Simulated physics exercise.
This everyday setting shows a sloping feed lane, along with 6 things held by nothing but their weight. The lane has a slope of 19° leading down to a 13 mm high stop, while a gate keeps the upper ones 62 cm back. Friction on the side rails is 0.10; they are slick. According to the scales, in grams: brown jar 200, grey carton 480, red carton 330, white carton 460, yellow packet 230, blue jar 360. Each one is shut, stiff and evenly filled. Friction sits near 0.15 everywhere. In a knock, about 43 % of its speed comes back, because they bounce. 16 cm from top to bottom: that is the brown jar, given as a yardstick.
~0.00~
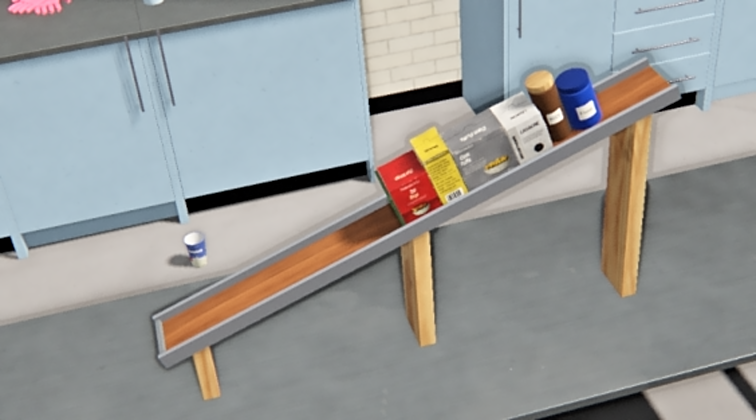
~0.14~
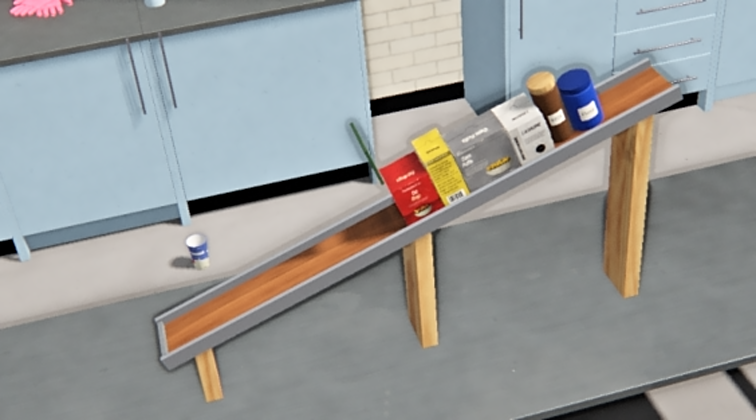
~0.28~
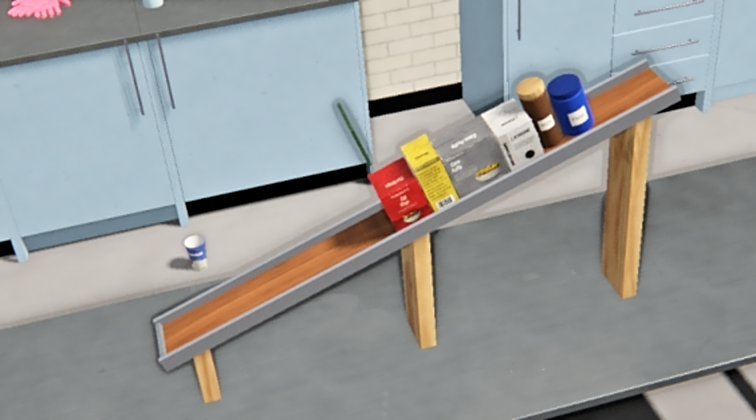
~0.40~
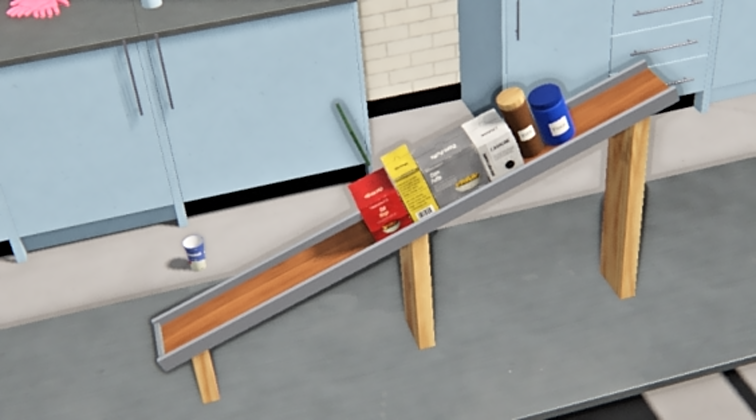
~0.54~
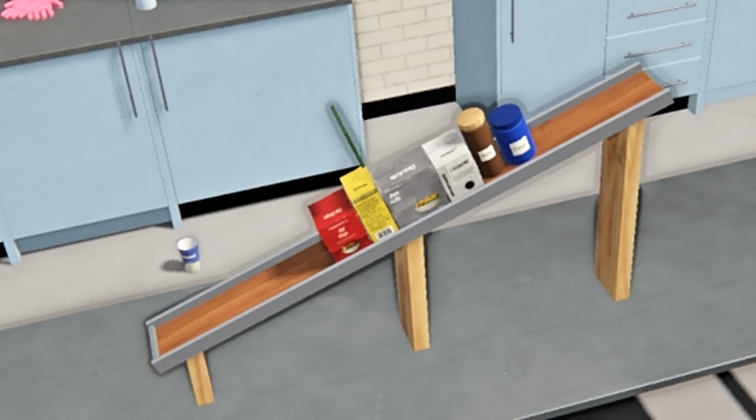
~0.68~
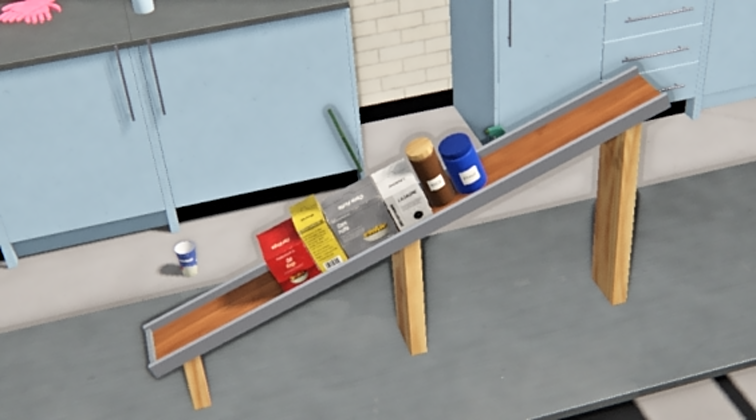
Kitchen with a sloping wooden lane, a green bar lifting away as a row of cartons, packet and jars slides down leftward together.
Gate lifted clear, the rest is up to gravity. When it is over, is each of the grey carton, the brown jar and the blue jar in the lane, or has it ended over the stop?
The grey carton never makes it out, the brown jar never makes it out, the blue jar never makes it out.
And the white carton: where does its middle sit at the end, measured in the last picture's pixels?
It ends up at about (270, 268).
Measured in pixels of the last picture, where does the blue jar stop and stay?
Roughly (310, 236).
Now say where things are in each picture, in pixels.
The first picture shows gate shut; grey carton (479, 150); brown jar (548, 107); blue jar (578, 99).
The second picture shows leader 62 cm from the stop; yellow packet (441, 169); red carton (412, 190).
The third picture shows leader 60 cm from the stop; white carton (513, 136); yellow packet (431, 174).
The fourth picture shows leader 55 cm from the stop; red carton (381, 206); white carton (494, 146).
The fifth picture shows leader 46 cm from the stop; red carton (341, 226); yellow packet (370, 205).
The sixth picture shows leader 33 cm from the stop; grey carton (359, 217); brown jar (430, 173); blue jar (463, 164).
By 0.78 s, leader 22 cm from the stop; grey carton near (316, 240); brown jar near (388, 195); blue jar near (420, 186).
By 0.88 s, leader 9 cm from the stop; grey carton near (266, 266); blue jar near (371, 212); brown jar near (338, 221).
By 0.98 s, blue jar rocked 10° off its seat near (320, 235); grey carton rocked 8° off its seat near (222, 283); brown jar near (289, 243).
By 1.18 s, blue jar rocked 26° off its seat near (357, 213); brown jar rocked 8° off its seat near (303, 243); grey carton near (228, 289).
When it is over (2.2 s), all 6 in the lane. In the last view, grey carton near (230, 291), brown jar near (299, 253).
